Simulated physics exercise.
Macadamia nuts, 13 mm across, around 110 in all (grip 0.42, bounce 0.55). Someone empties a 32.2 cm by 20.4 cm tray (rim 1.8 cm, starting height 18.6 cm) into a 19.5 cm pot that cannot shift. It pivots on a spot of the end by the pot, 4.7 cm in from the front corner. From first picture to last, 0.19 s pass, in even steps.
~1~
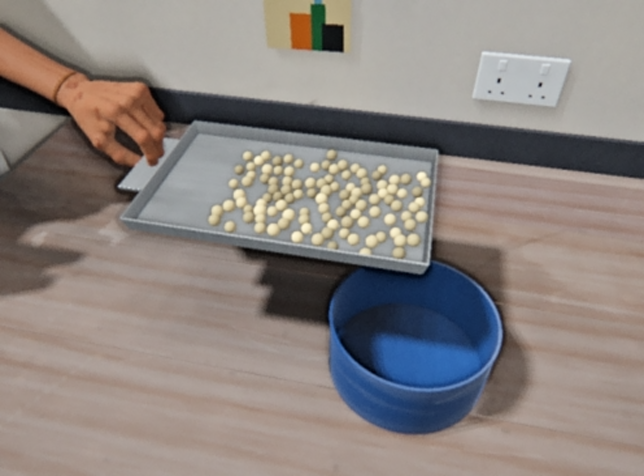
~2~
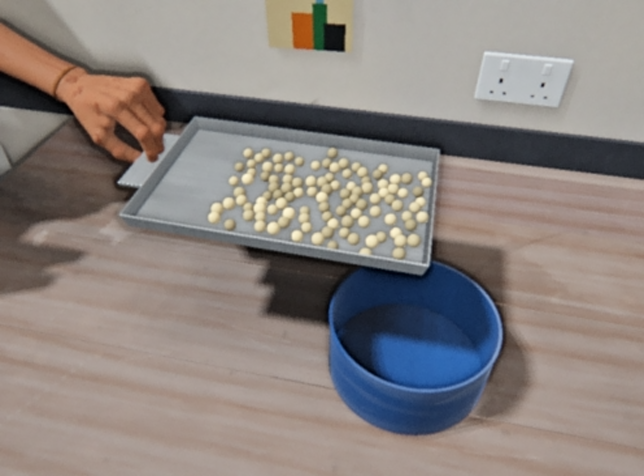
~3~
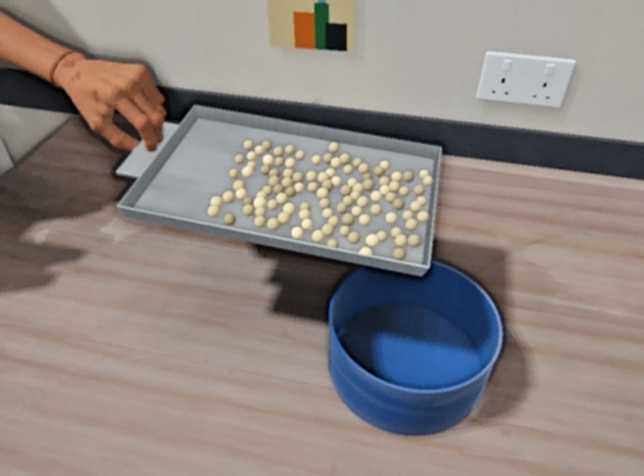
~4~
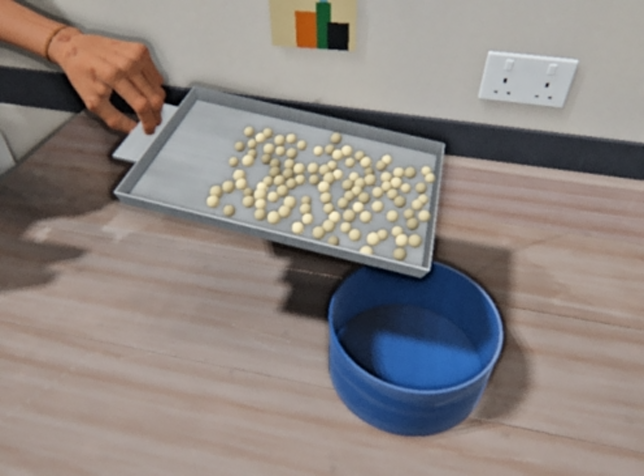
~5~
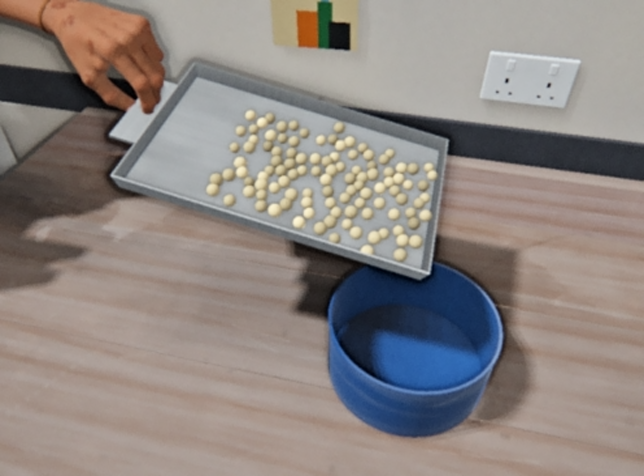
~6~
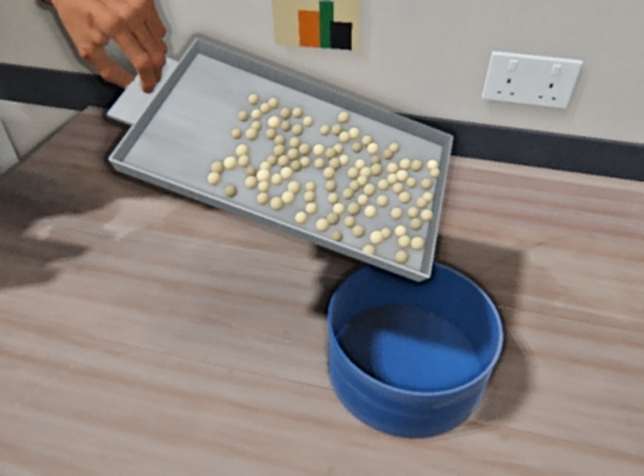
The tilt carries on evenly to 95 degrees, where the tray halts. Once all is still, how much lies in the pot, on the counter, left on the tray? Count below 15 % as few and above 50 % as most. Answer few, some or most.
Pot most, counter few, tray few.
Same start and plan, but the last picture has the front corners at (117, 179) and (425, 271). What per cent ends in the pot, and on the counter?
Pot 100, counter 0.
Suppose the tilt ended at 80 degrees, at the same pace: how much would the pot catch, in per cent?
In that case some 85 per cent.
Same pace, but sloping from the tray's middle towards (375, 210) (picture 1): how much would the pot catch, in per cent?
About 55 per cent.
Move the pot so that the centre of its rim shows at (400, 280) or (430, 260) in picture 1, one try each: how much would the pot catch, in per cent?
About 35 and 10 per cent.
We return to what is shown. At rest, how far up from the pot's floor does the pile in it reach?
Some 2.5 cm.
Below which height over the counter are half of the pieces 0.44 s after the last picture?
About 22 cm.
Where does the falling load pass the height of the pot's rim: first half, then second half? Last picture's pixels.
First near (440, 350), later near (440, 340).
Then, 0.26 s after the last picture, tilt 57 degrees; the tray holds 100 %, the pot 0 %.
Then, 0.44 s after the last picture, tilt 83 degrees; the tray holds 85 %, the pot 0 %.
Then, 0.73 s after the last picture, tilt 95 degrees; the tray holds 5 %, the pot 85 %.
In the end, pot 95 %, counter 5 %, tray 0 %.
